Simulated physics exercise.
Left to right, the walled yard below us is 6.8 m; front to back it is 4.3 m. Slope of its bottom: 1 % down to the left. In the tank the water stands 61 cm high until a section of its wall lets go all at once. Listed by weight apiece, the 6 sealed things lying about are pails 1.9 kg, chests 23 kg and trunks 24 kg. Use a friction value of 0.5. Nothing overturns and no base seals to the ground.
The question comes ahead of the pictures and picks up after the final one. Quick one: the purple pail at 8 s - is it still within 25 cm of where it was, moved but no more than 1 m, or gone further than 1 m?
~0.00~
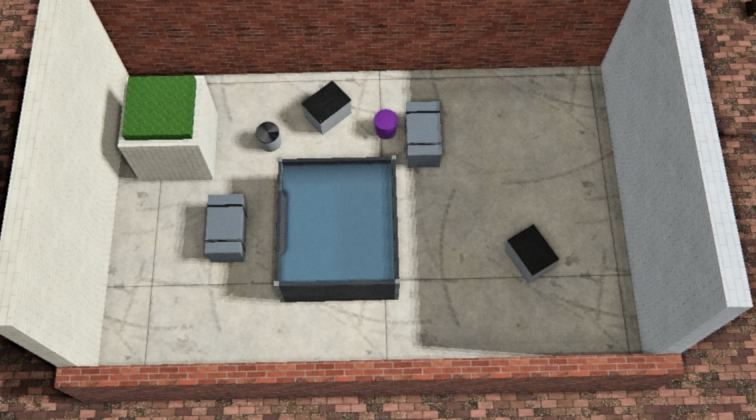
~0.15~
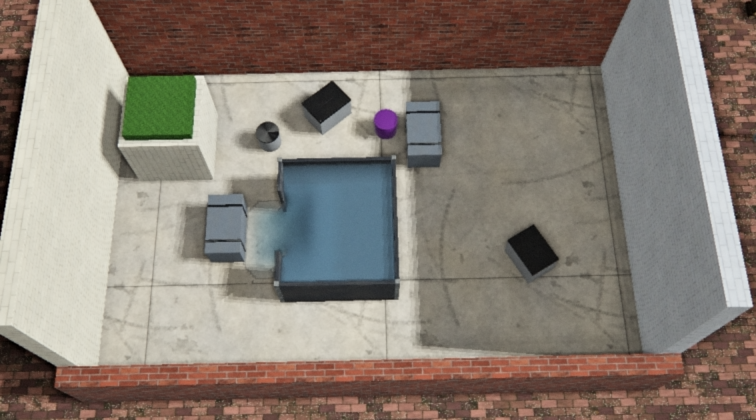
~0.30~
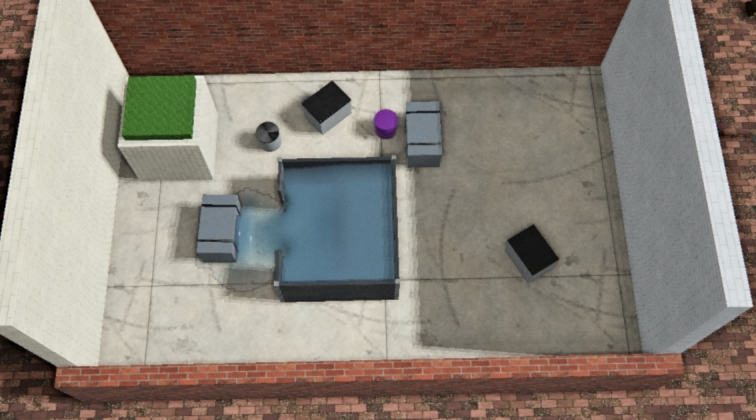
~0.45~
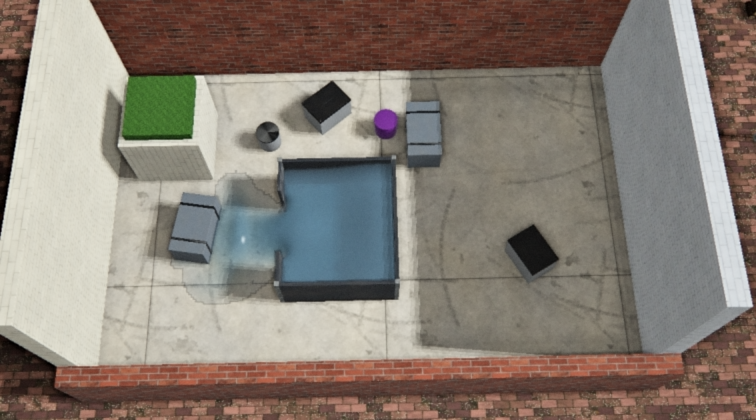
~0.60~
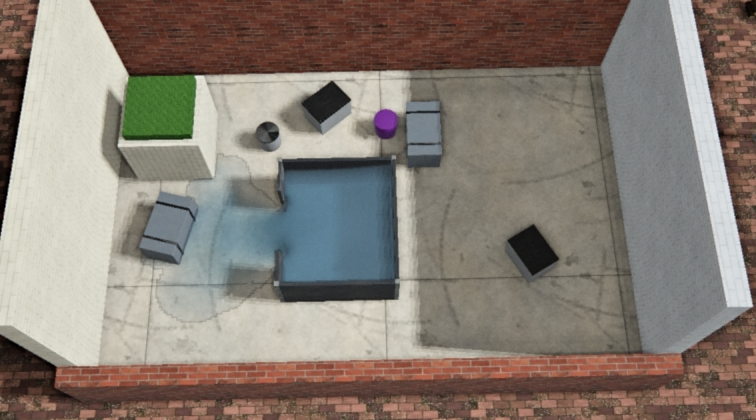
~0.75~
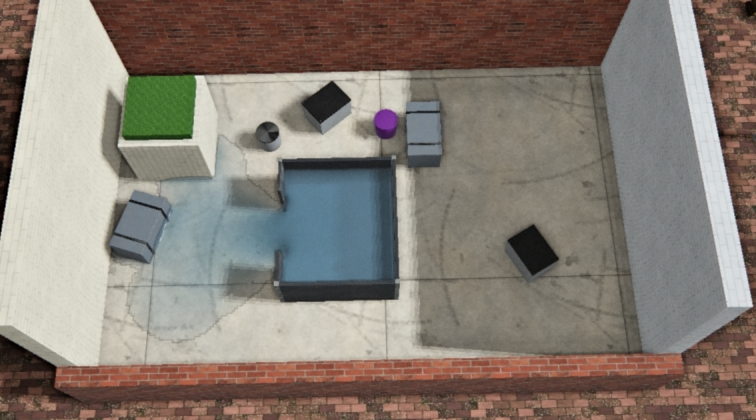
The move is moderate.
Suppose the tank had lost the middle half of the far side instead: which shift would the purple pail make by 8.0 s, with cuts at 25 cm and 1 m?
Well, the purple pail is flushed away.
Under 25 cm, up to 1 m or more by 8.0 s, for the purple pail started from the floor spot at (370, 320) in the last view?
Short answer: It drifts a great distance.
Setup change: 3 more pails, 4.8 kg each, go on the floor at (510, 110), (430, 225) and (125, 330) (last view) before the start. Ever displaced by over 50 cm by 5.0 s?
Well, in that order it's lower, lower and higher.
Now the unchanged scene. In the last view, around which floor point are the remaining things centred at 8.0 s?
Around (400, 186).
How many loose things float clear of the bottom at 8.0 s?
That would be 2 of them.
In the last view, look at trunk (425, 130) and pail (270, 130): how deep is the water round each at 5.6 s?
First about 2 cm, second about 4 cm.
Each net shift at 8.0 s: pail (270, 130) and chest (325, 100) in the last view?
120 cm and 0 cm, respectively.
After 1.6 s the purple pail is near (386, 119), 0.0 m from its start, aground; 1 afloat.
After 3.6 s the purple pail is near (386, 119), 0.0 m from its start, aground; 1 afloat.
After 5.6 s the purple pail is near (386, 120), 0.0 m from its start, aground; 2 afloat.
After 8.0 s the purple pail is near (362, 105), 0.4 m from its start, afloat; 2 afloat.
